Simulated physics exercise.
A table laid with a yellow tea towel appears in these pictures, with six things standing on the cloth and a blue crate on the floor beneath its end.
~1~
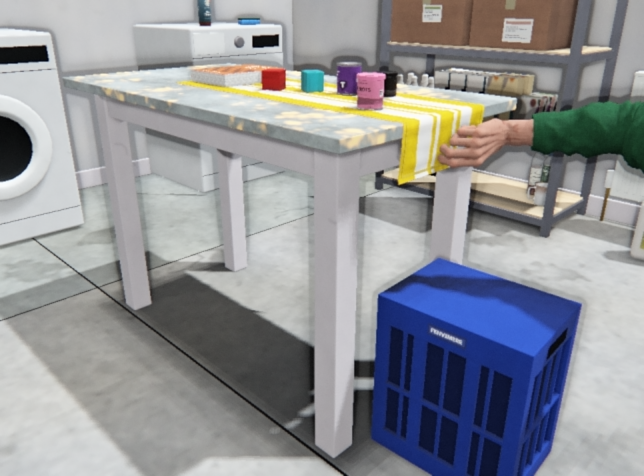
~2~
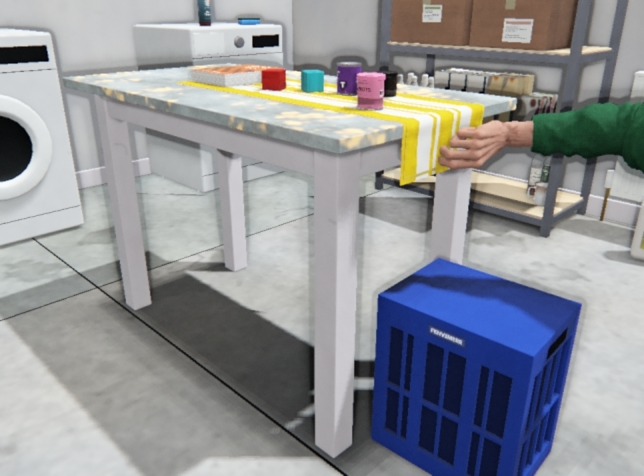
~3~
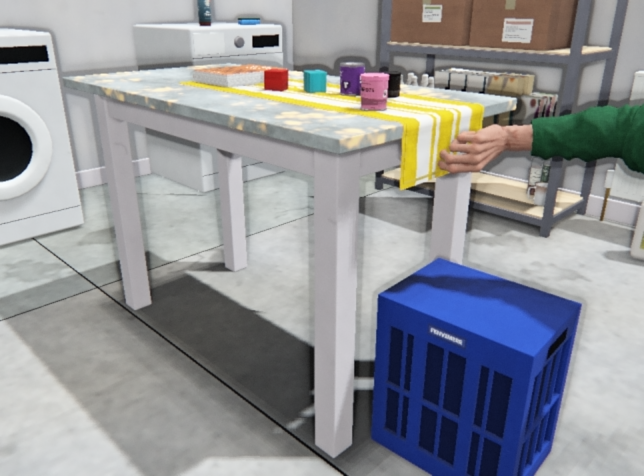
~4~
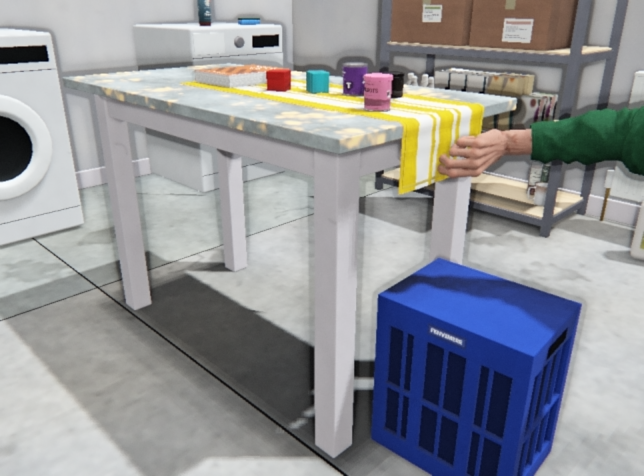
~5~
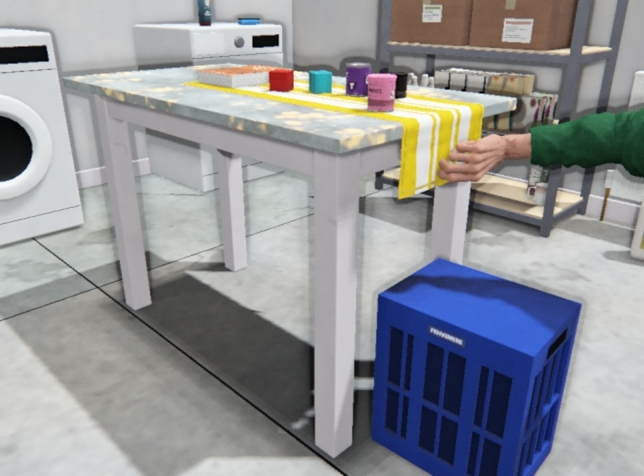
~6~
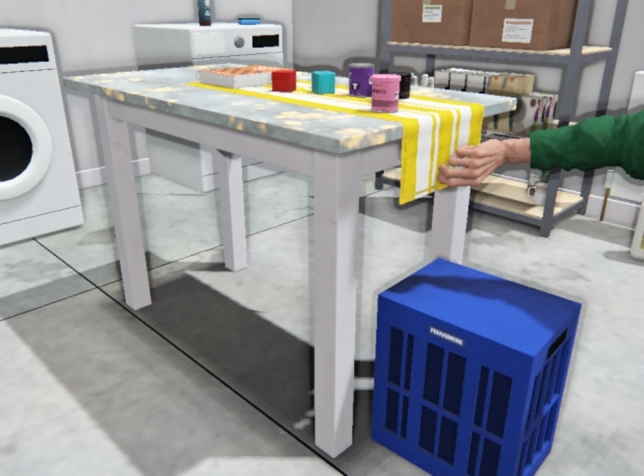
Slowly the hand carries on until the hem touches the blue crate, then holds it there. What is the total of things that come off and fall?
The top will end up two items short.
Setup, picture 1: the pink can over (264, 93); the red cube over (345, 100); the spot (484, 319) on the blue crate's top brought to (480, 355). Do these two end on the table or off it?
Here's what happens: The pink can remains aboard, the red cube leaves its perch.
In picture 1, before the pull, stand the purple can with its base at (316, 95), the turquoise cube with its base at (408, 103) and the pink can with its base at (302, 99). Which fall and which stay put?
Purple can: Still on; turquoise cube: Off; pink can: Still on.
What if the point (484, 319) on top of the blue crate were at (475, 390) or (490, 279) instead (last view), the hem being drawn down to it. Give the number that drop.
4 and 1.
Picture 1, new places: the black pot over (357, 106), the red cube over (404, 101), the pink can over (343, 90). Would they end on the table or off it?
Black pot: Gone off. Red cube: Gone off. Pink can: Still up.
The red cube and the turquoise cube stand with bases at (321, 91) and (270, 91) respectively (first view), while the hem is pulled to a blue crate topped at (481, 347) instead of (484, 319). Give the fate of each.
The red cube stays put, the turquoise cube stays put.
Soon after, hem near (438, 240); pink can gone.
Then, hem on the crate; pink can and black pot gone.
At rest, hem on the crate; pink can and black pot gone. Over the edge go two.
